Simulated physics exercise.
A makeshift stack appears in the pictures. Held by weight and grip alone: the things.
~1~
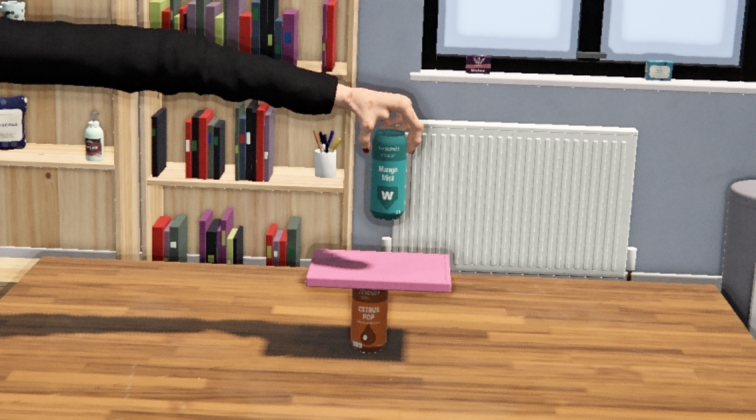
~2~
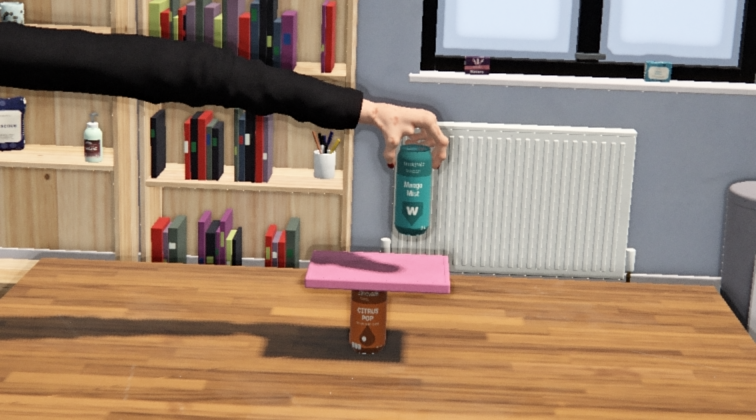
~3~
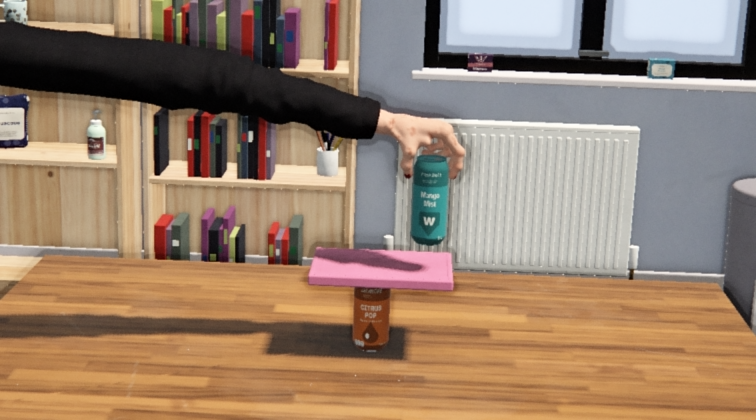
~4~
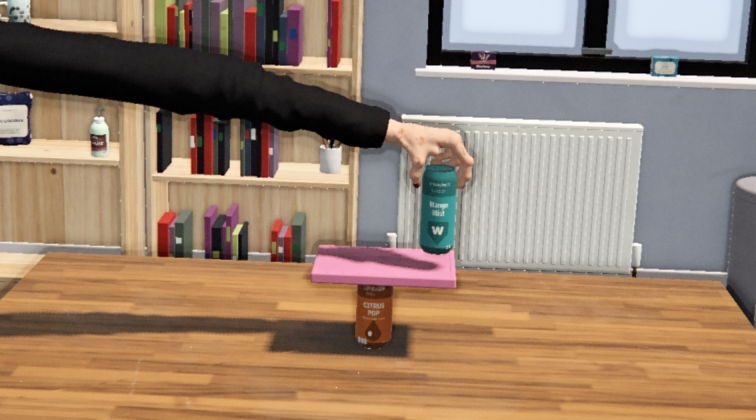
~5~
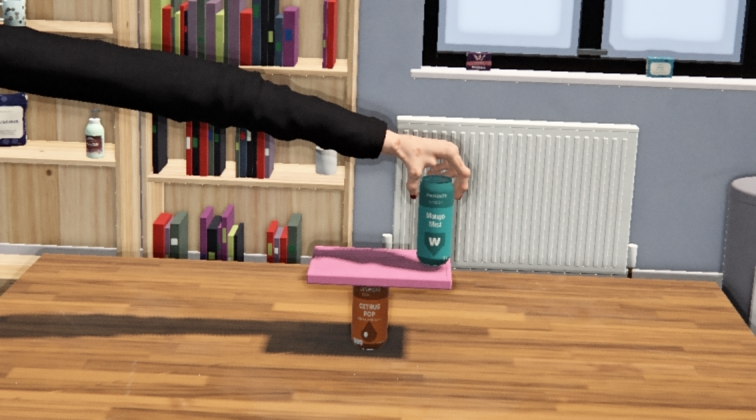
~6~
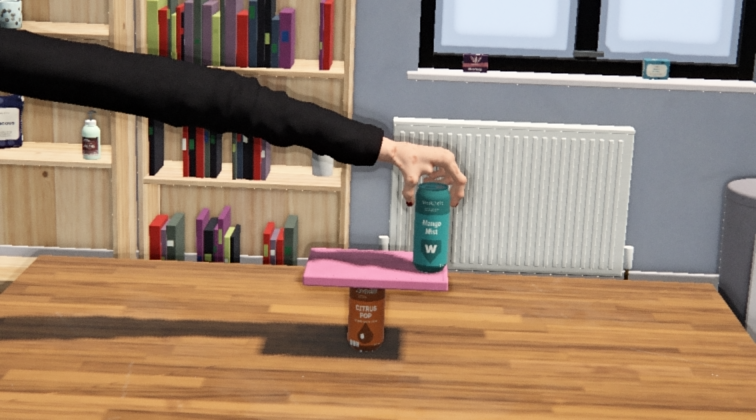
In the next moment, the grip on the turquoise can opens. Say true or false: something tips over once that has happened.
True - something tips over.
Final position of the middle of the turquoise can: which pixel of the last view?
End spot: Near (488, 344).
Then, 0.40 s after the last picture, turquoise can now fallen; pink lid tipped 68° from how it was.
Then, 0.50 s after the last picture, pink lid on its side.
Then, 0.90 s after the last picture, pink lid now fallen.
By the end, fallen, pink lid and turquoise can; orange can in place. Seen from the same camera at the end, turquoise can near (488, 344). The stack gives way.
